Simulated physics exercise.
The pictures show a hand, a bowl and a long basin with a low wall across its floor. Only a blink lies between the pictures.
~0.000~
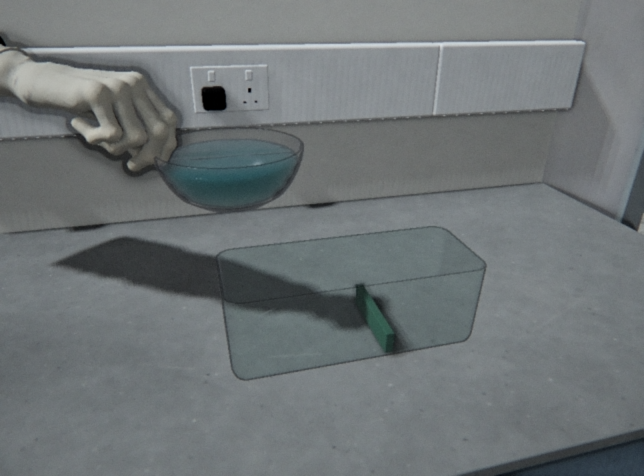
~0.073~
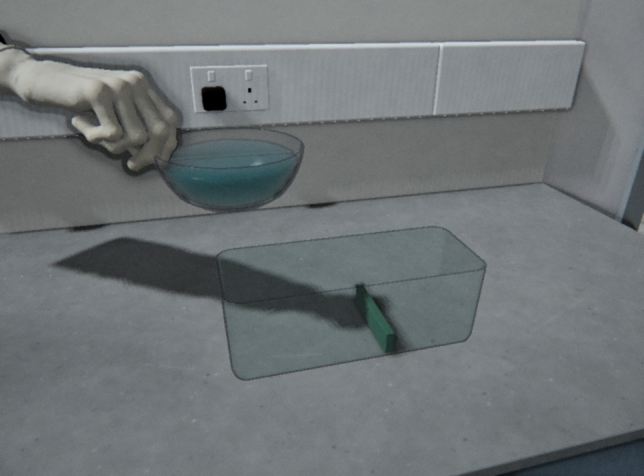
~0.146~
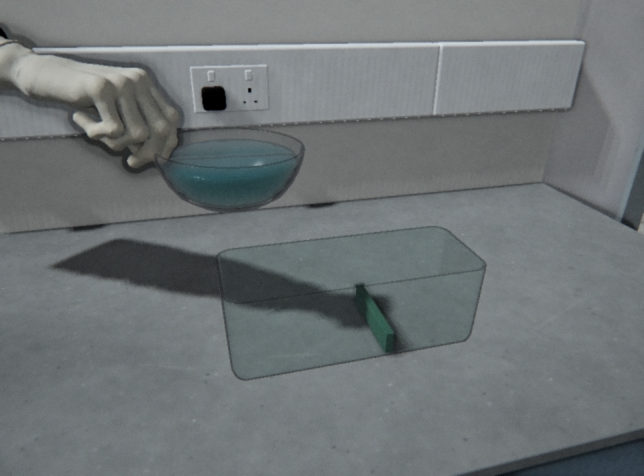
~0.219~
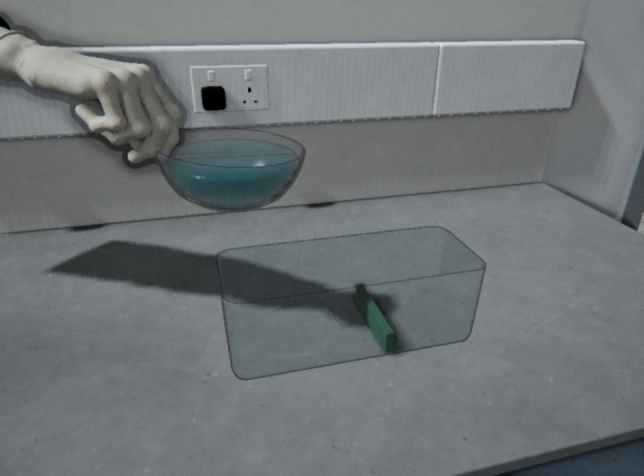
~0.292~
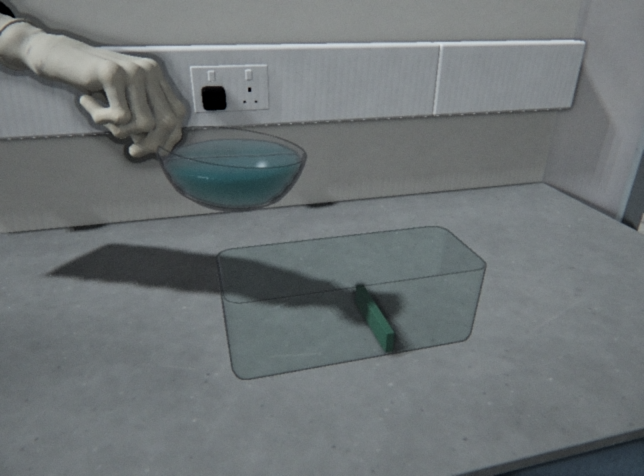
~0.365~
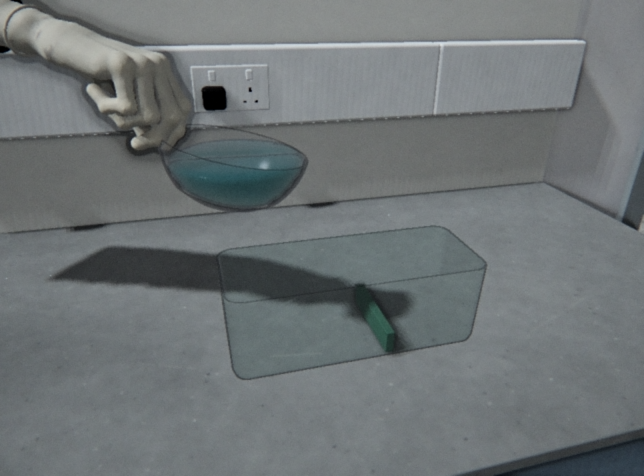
A pale, mannequin-like hand at the upper left holds a clear bowl of blue-green liquid above a grey worktop, seen from slightly above, with a socket and white trunking on the wall behind. Below and to the right sits a long transparent basin with a low green wall across its floor. The hand slowly rises and tilts the bowl slightly rightward while the camera stays still.
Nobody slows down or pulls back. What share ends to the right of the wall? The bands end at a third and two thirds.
The share right of the wall is less than a third.
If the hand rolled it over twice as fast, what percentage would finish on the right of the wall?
Some 20 per cent.
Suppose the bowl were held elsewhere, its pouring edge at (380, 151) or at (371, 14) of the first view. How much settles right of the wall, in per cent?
Near 75 % and 75 %.
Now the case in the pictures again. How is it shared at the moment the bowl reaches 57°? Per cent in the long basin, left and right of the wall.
Left: 30 %. Right: 0 %.
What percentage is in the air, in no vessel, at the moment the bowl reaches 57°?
Near 30 %.
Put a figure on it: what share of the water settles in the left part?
Near 90 %.
By 0.86 s the tilt is 57° and 38 per cent is still to pour, 30 is left of the wall and 1 right of it.
By 1.22 s the tilt is 86° and 3 per cent is still to pour, 86 is left of the wall and 5 right of it.
By 1.60 s the tilt is 94° and 0 per cent is still to pour, 91 is left of the wall and 8 right of it.
By 2.01 s the tilt is 94° and 0 per cent is still to pour, 90 is left of the wall and 9 right of it.
At rest 90 per cent lies left of the wall, 9 right of it and 1 outside.
